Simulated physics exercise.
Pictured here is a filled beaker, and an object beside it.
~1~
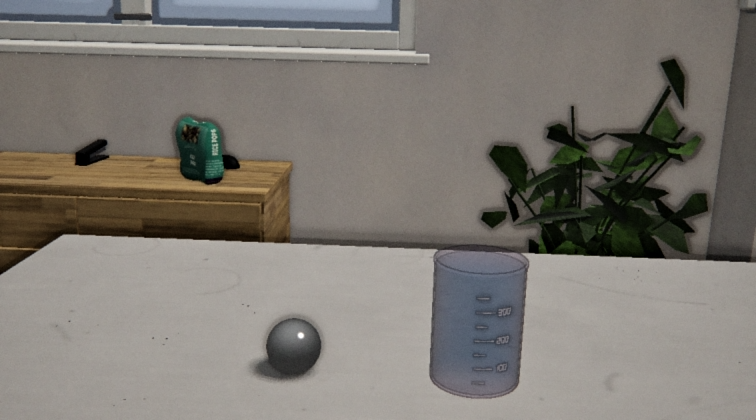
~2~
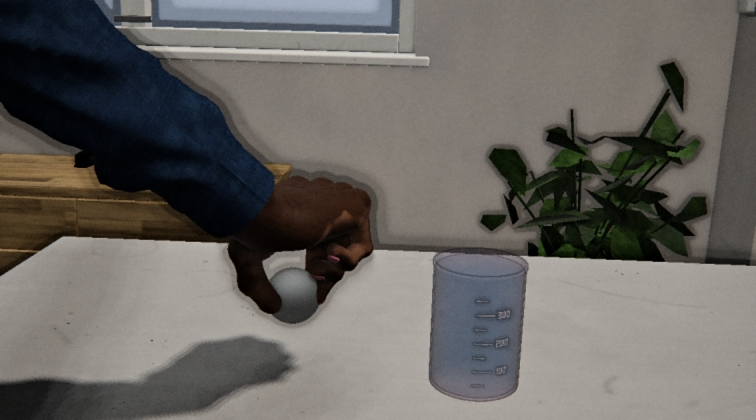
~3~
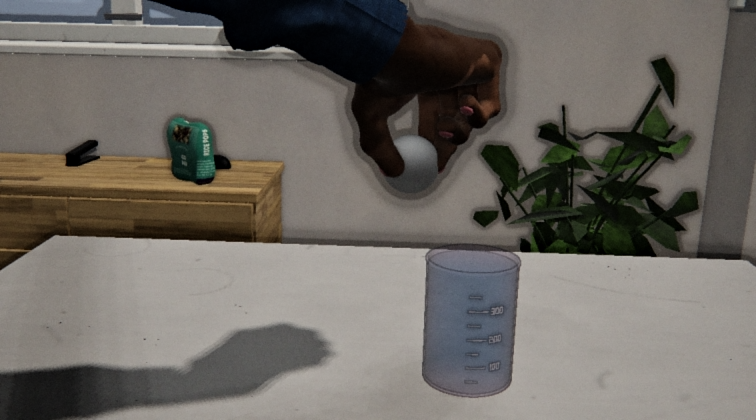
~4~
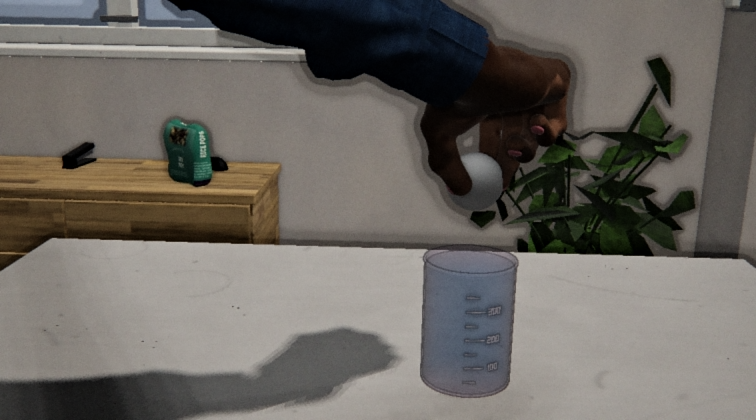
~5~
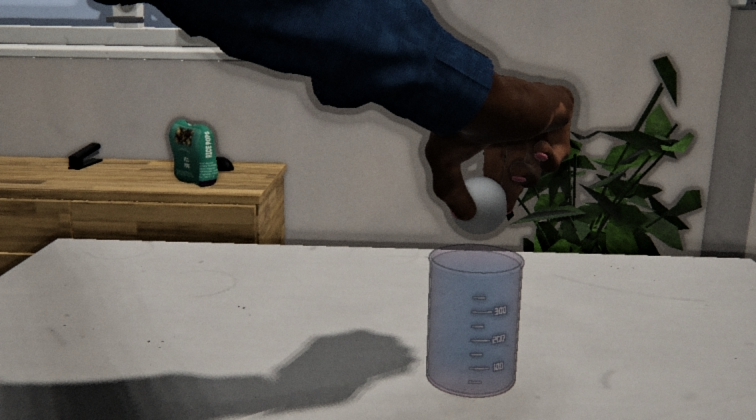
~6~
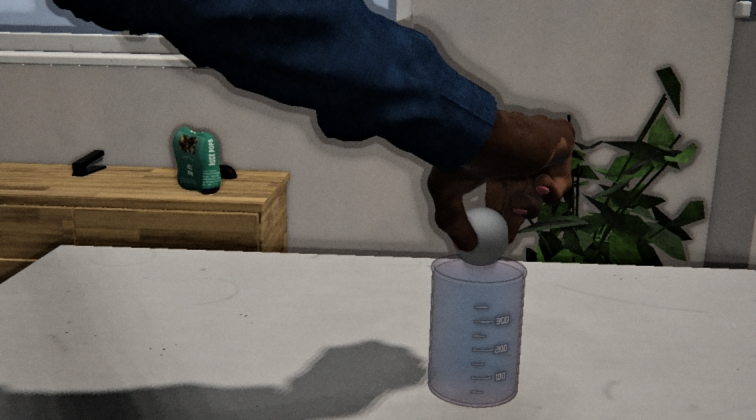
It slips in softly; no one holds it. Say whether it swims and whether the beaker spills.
Let go in the water, it does not stay up, and the beaker spills liquid.
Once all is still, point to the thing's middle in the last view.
(474, 358), more or less.
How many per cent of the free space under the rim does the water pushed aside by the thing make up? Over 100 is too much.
It comes to around 210 per cent.
Next, the steel ball enters the water; the beaker is full to the brim.
After that, the steel ball goes on down; the beaker is full to the brim; it has run over.
Finally, the steel ball has sunk; the beaker is full to the brim; it has run over.
